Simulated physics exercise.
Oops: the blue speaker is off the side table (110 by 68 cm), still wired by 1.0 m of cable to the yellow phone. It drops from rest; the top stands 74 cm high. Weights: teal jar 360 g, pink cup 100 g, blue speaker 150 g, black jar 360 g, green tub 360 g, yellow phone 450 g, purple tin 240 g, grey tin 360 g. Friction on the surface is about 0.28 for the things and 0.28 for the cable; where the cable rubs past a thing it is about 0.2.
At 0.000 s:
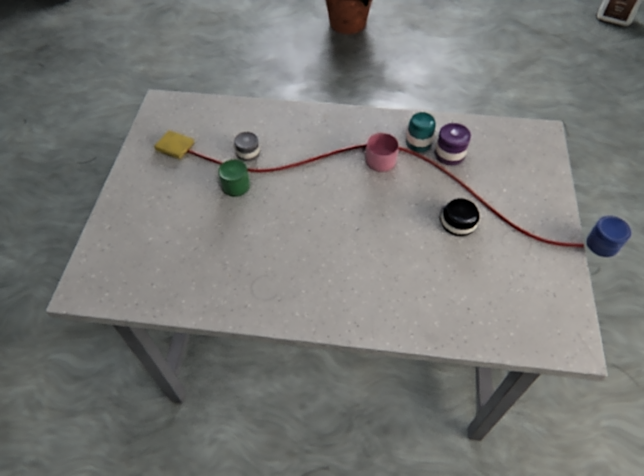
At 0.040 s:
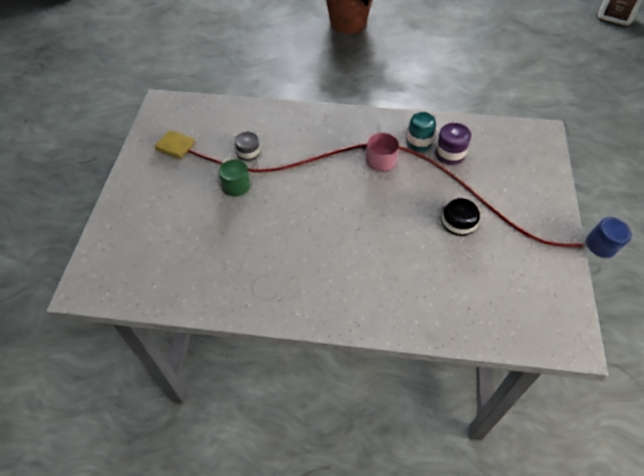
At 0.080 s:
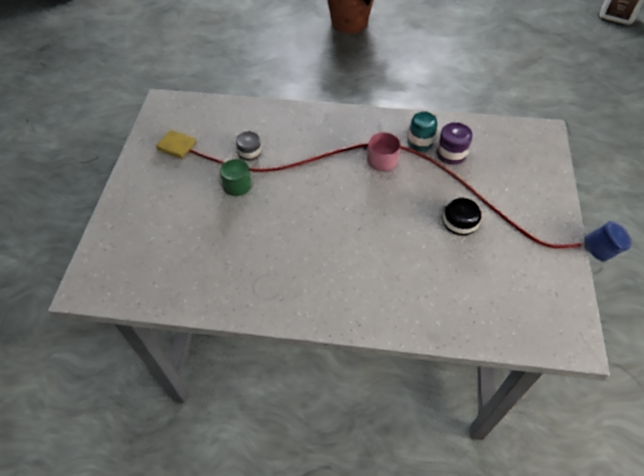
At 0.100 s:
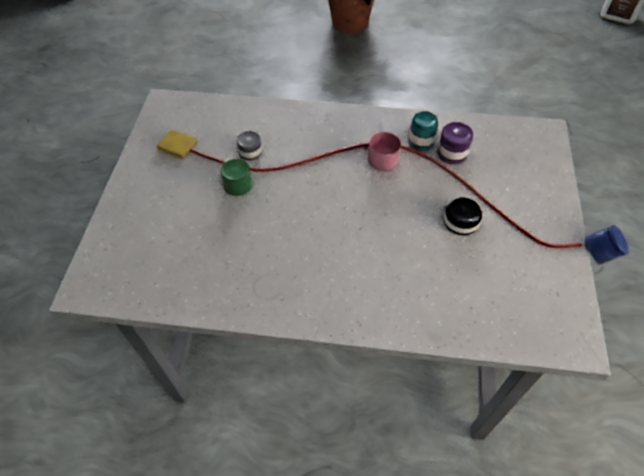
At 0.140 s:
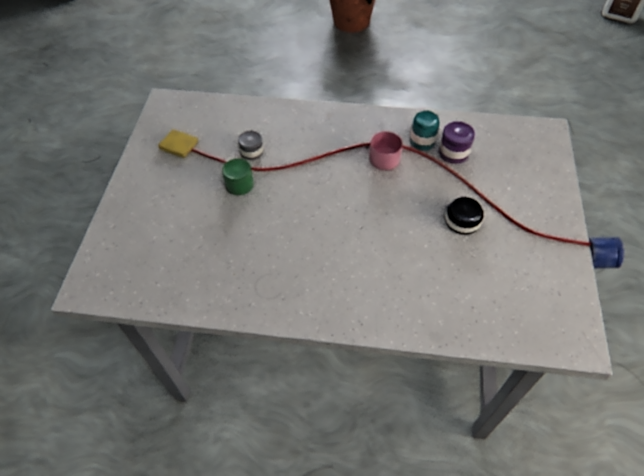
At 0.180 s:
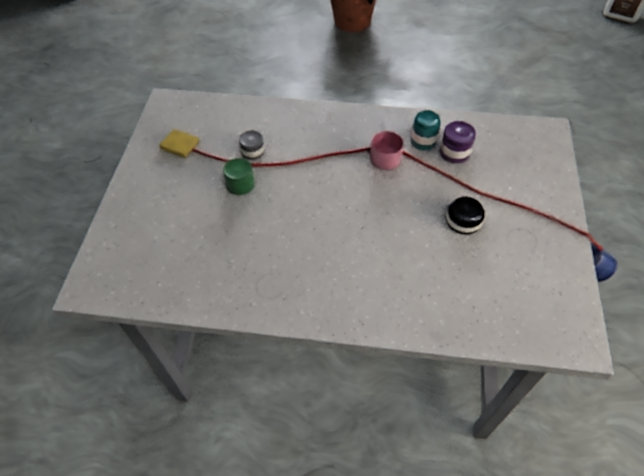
At the start, a red cable winds across a speckled table from a yellow block past small jars and cups to a blue cylinder just off the right edge. The blue cylinder tilts and drops slightly beside the edge, then the cable's slack right side pulls straighter while the other objects stay put.
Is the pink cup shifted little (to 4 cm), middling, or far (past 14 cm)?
The pink cup ends far away.
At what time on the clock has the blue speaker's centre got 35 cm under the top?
That is: Never.
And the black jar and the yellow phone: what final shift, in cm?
About: Black jar 0 cm, yellow phone 2 cm.
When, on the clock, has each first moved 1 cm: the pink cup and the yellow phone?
Pink cup 0.22 s, yellow phone 0.28 s.
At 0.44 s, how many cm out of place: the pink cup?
About: Pink cup 15 cm.
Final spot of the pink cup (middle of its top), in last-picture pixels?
Around (380, 209).
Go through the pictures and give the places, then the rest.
The first picture shows shows, pink cup (383, 144); cable runs through (538, 238) (463, 185) (310, 160).
The second picture shows shows, blue speaker (615, 229); cable runs through (537, 239).
The third picture shows shows, blue speaker (608, 242); cable runs through (537, 241).
The fourth picture shows shows, blue speaker (607, 245); cable runs through (538, 241).
The fifth picture shows shows, blue speaker (604, 253); cable runs through (544, 235).
The sixth picture shows shows, pink cup (388, 142); cable runs through (565, 224) (475, 190) (318, 157).
After 0.4 s, the cable's tail end at (200, 150); pink cup 16 cm off its start, blue speaker over the edge, yellow phone 2 cm off its start.
After 0.7 s, the cable's tail end at (202, 150); pink cup 20 cm off its start, blue speaker over the edge, yellow phone 2 cm off its start.
After 0.9 s, the cable's tail end at (205, 150); pink cup 20 cm off its start at (380, 209), blue speaker over the edge, yellow phone 3 cm off its start at (189, 143).
After 1.2 s, the cable's tail end at (205, 150); pink cup 20 cm off its start, blue speaker over the edge, yellow phone 3 cm off its start.
After 2.4 s, the cable's tail end at (205, 150); pink cup 20 cm off its start at (380, 209), blue speaker over the edge, yellow phone 3 cm off its start at (189, 143).
